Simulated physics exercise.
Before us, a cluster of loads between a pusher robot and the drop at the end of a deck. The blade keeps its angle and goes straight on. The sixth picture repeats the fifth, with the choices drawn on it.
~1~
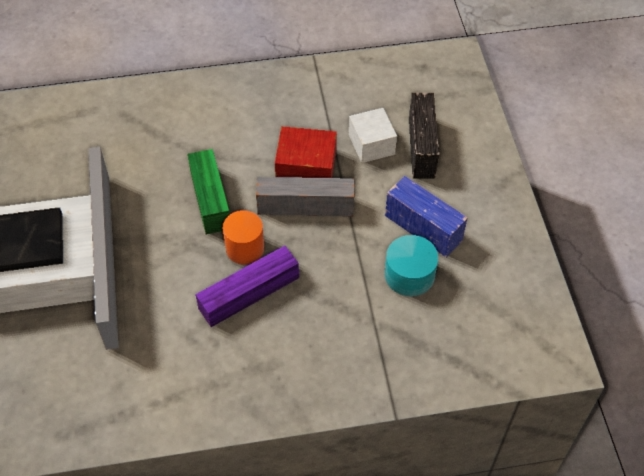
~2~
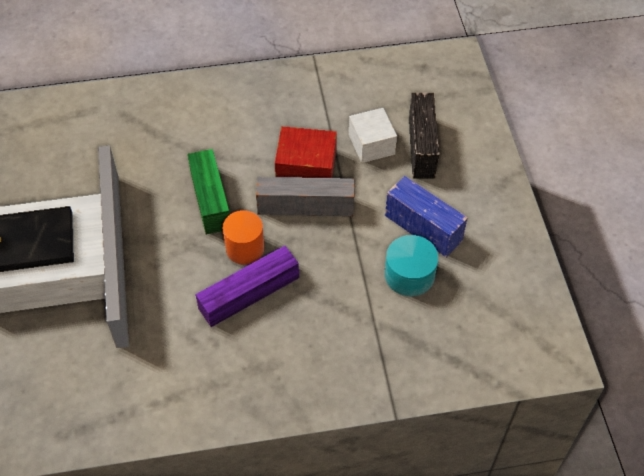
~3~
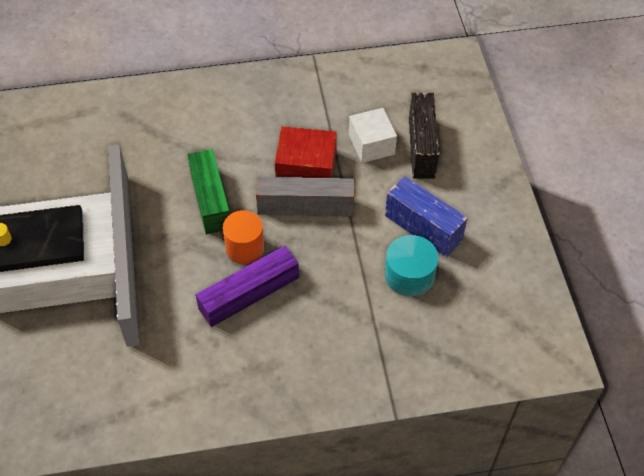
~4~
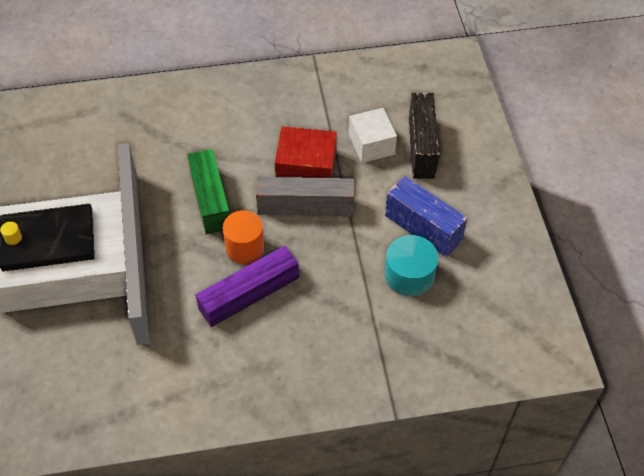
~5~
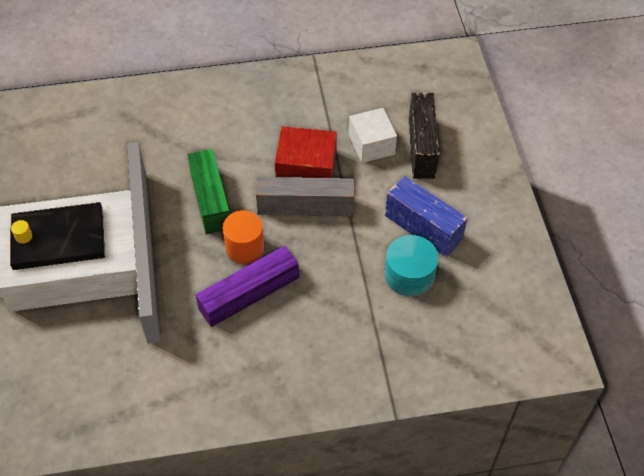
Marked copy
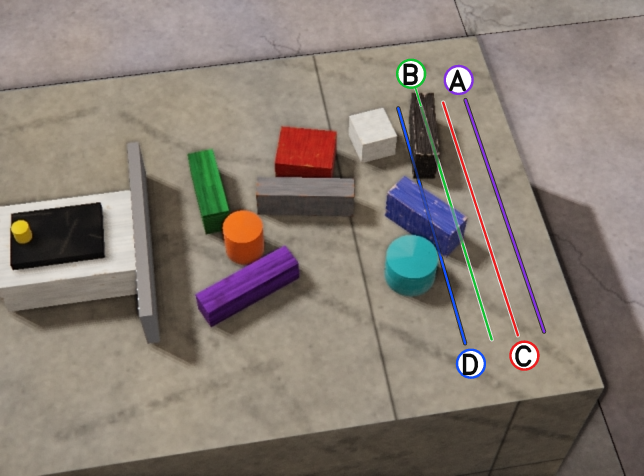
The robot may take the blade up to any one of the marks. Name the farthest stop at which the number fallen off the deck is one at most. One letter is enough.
Up to line D.
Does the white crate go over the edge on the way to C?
Yes.
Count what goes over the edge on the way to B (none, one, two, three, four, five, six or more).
In all, two.
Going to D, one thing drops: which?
It is the black bar.
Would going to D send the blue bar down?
No.
On the marked copy, A at (501, 206); B at (453, 213); C at (477, 209); D at (429, 216).
Following D. Soon after the start, robot (172, 219); purple stick (307, 269); green stick (260, 185).
Later, robot (279, 205); black bar (464, 129); white crate (433, 130).
In the end, robot (358, 195); black bar over the edge; white crate (504, 122); one fallen.
As for the rest, A drops six; B drops two; C drops four.
